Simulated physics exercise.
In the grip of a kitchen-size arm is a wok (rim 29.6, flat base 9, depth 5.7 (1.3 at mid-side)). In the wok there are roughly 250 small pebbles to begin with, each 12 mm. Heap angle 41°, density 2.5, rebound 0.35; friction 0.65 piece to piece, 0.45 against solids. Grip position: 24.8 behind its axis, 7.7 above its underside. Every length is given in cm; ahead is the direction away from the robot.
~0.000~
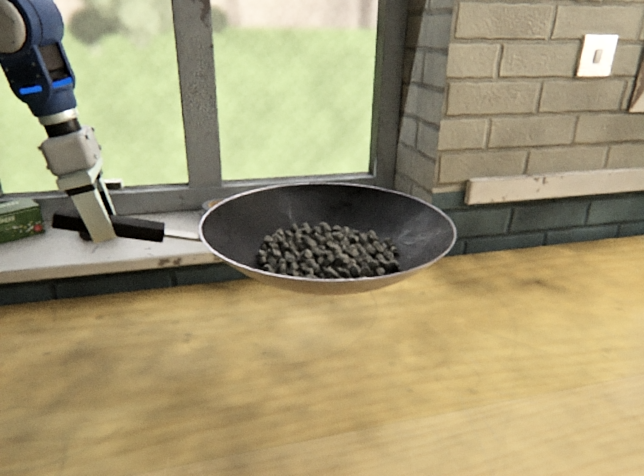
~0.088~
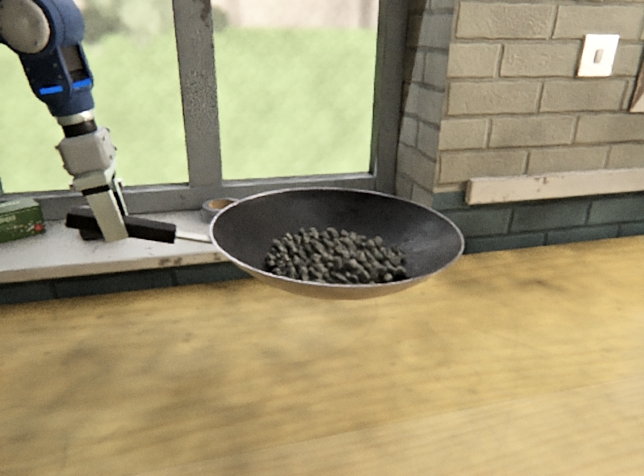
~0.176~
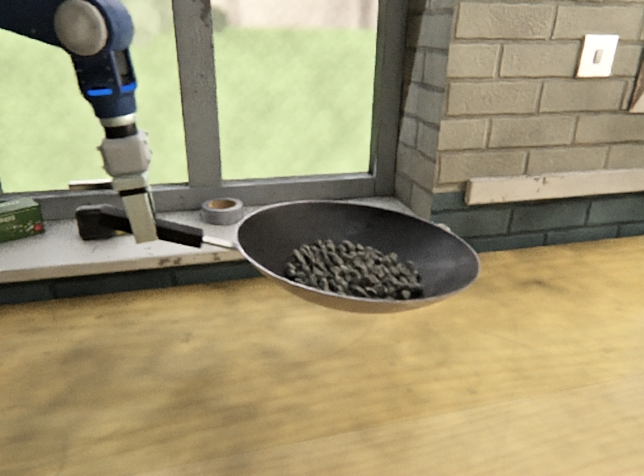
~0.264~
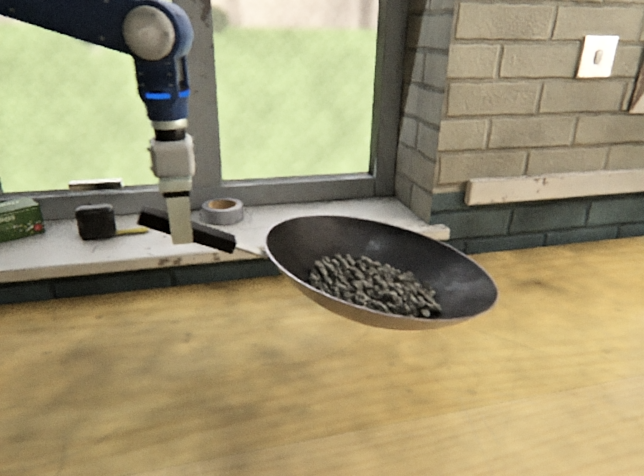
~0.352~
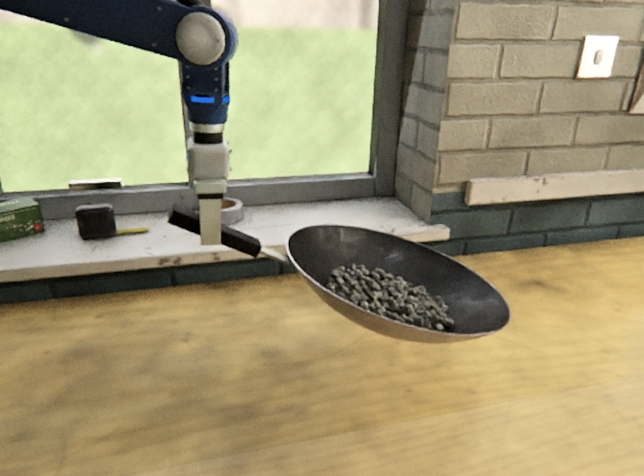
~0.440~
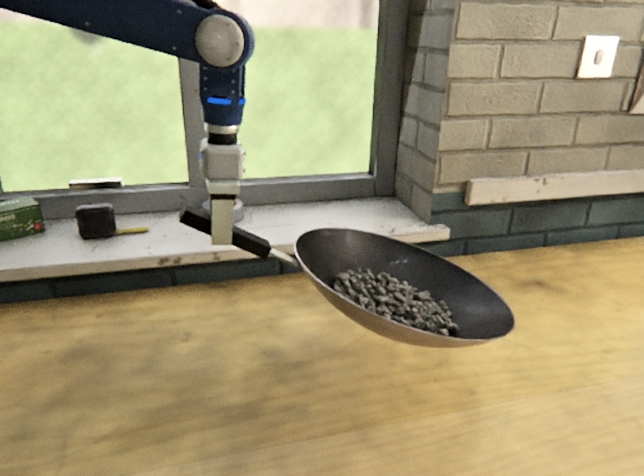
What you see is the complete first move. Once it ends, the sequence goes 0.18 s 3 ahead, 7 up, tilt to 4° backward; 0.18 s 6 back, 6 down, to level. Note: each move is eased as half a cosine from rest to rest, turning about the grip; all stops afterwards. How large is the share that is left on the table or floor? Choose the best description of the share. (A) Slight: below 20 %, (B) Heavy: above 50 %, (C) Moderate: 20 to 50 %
Option B: Heavy: Above 50 %.
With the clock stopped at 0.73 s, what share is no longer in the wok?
Near 25 per cent so far.
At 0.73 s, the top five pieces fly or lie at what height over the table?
About 37 cm.
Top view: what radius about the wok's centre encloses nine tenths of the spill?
Distance: Approx. 40 cm.
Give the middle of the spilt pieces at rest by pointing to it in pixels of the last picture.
At about (546, 362) in the last picture.
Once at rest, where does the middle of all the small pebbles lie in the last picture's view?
Near pixel (526, 365).
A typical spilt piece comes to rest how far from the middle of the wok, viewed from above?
I'd say some 28 centimetres, give or take.
By 0.58 s, tilted 2° backward, highest piece 31 above the table; 248 in the wok.
By 0.73 s, tilted 1° backward, highest piece 37 above the table; 185 in the wok, 63 in flight or on a rim.
By 1.00 s, level, highest piece 28 above the table; 140 on the table or floor, 93 in the wok, 15 in flight or on a rim.
By 2.05 s, level, highest piece 28 above the table; 155 on the table or floor, 93 in the wok.
Final count, 155 on the table or floor, 93 in the wok. That is 62 % on the table or floor.
